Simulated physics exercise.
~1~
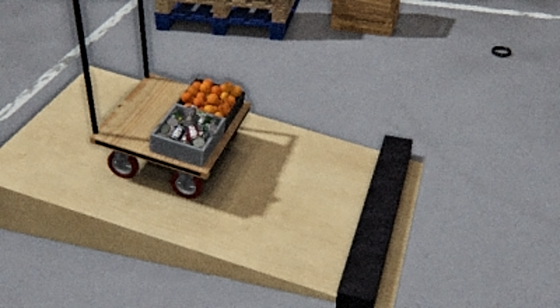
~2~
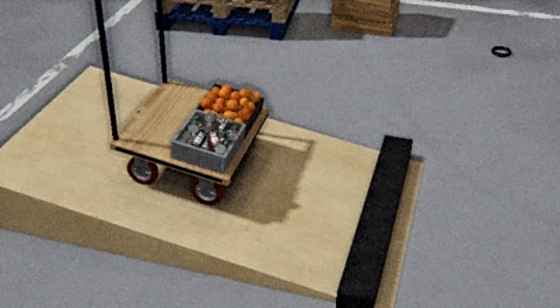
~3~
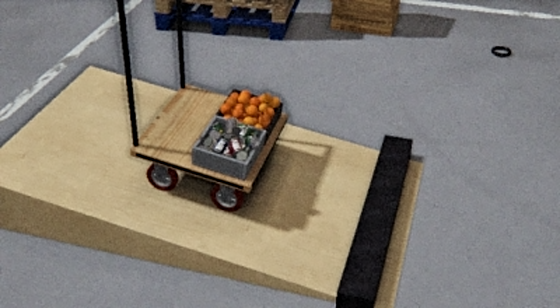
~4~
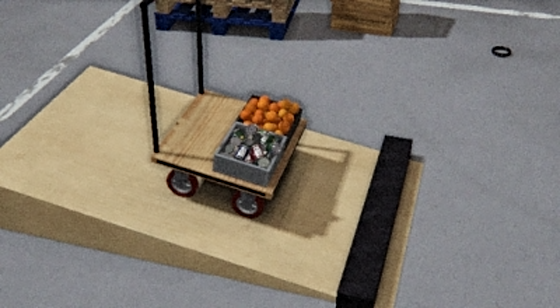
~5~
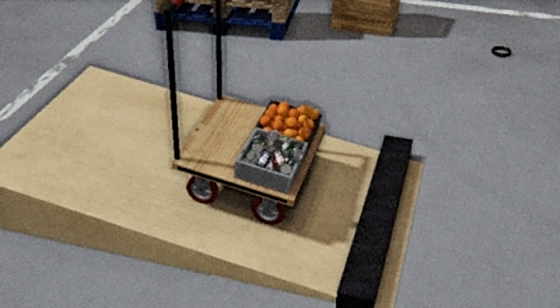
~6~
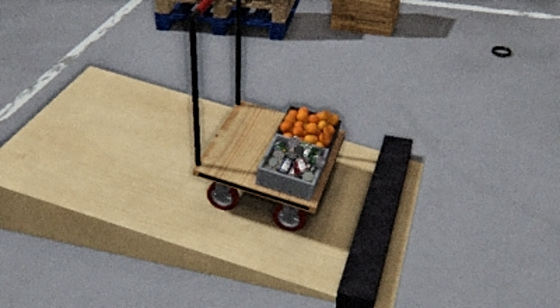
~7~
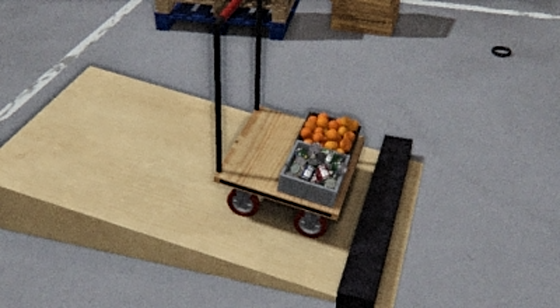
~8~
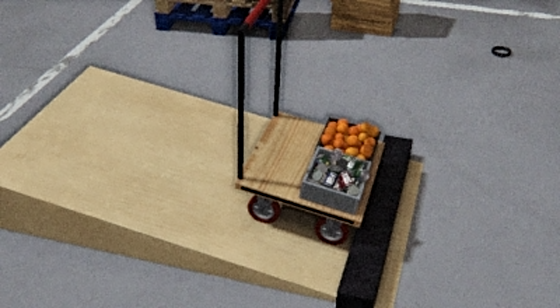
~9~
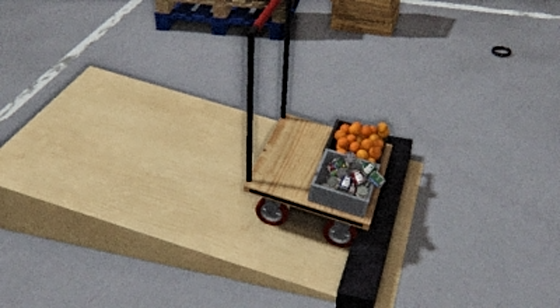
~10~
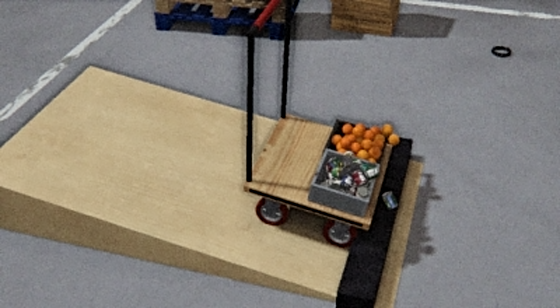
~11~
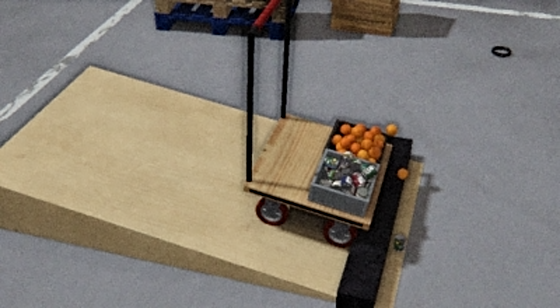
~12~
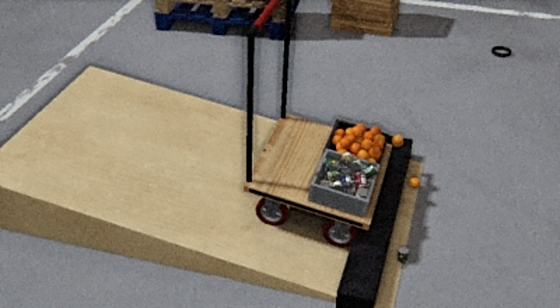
A flat wooden trolley carrying a dark tub of oranges and a grey tub of small tins rolled steadily down a ramp to the right until it stopped against the black sill, and a couple of oranges and one tin tumbled out beyond it.
